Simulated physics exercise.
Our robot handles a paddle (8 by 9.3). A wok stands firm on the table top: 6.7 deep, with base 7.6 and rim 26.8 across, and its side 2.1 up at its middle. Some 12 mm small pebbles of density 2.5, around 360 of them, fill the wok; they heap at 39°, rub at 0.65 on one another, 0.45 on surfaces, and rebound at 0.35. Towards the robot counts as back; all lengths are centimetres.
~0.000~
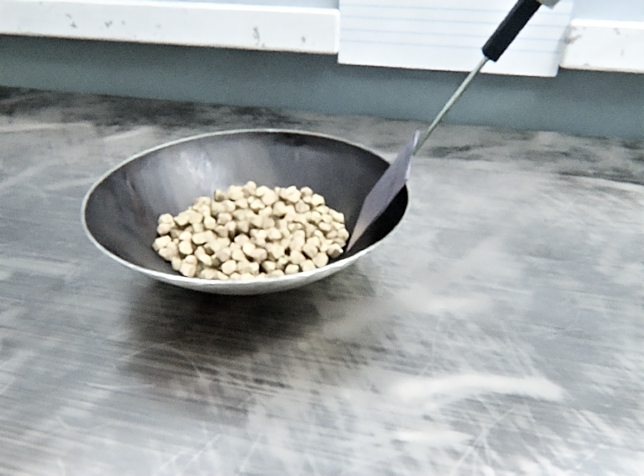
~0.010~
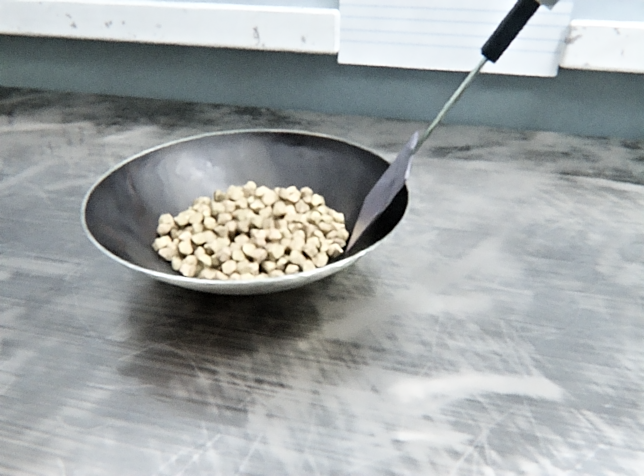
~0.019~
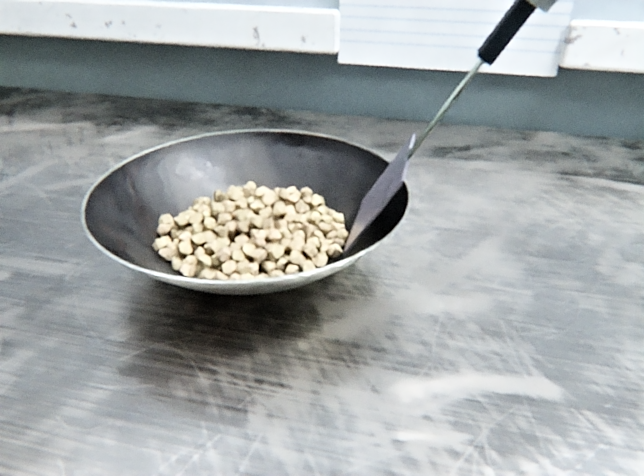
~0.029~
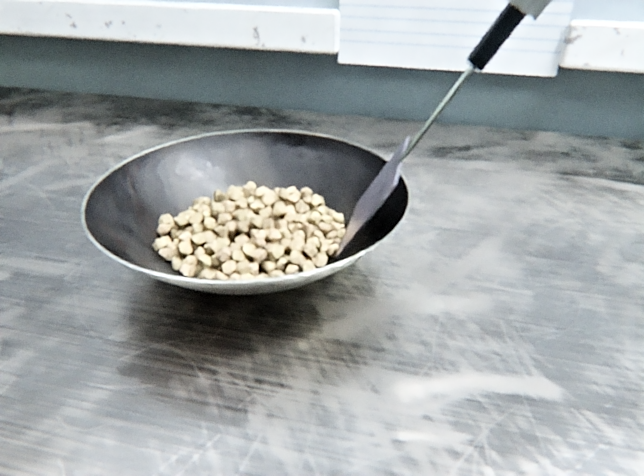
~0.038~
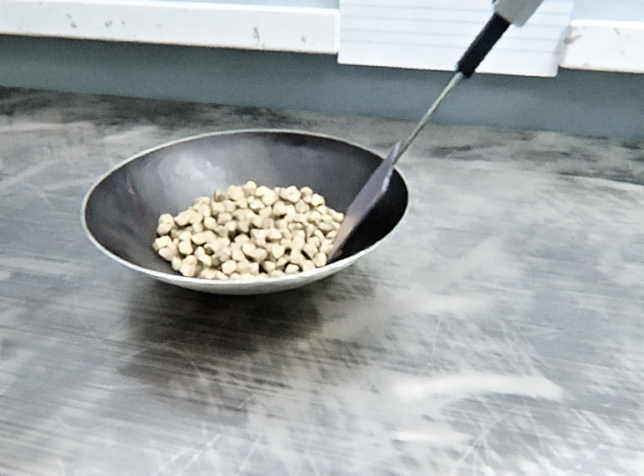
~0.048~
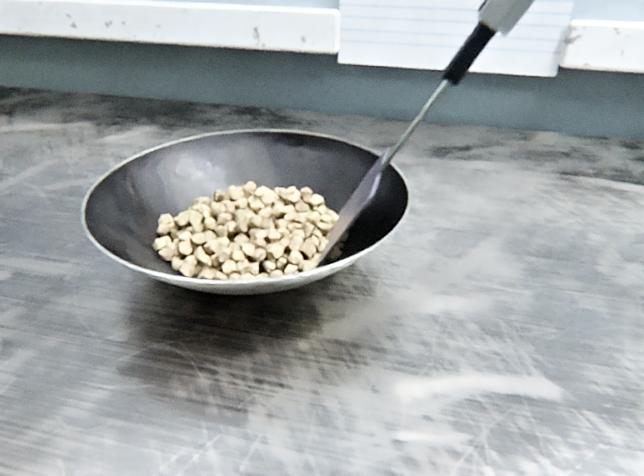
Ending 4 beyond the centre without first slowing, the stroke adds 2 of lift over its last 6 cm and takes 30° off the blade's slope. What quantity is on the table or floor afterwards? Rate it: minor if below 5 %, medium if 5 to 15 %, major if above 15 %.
Rating: Minor.
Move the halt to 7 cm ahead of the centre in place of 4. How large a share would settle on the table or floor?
20 %, roughly.
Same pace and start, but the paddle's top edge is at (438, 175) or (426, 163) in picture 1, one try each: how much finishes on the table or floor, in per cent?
Around 0 per cent, then around 0 per cent.
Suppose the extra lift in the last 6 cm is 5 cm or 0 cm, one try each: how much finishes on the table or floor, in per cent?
You'd get some 5 per cent with the first setting and some 10 per cent with the second.
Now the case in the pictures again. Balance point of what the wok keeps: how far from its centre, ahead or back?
It sits near 5.5 centimetres ahead of centre.
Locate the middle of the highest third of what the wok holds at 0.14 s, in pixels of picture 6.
About pixel (184, 199).
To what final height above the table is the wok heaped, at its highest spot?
Near 8.0 centimetres high.
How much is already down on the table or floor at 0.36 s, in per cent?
Fraction noted: Close to 2 per cent.
After 0.09 s, sloping 60°, highest piece 6 above the table; 358 in the wok.
After 0.14 s, sloping 48°, highest piece 7 above the table; 358 in the wok.
After 0.36 s, sloping 30°, highest piece 12 above the table; 350 in the wok, 4 on the table or floor, 4 on the blade or in flight.
After 1.41 s, sloping 30°, highest piece 8 above the table; 350 in the wok, 8 on the table or floor.
At rest, 350 in the wok, 8 on the table or floor. That is 2 % on the table or floor.
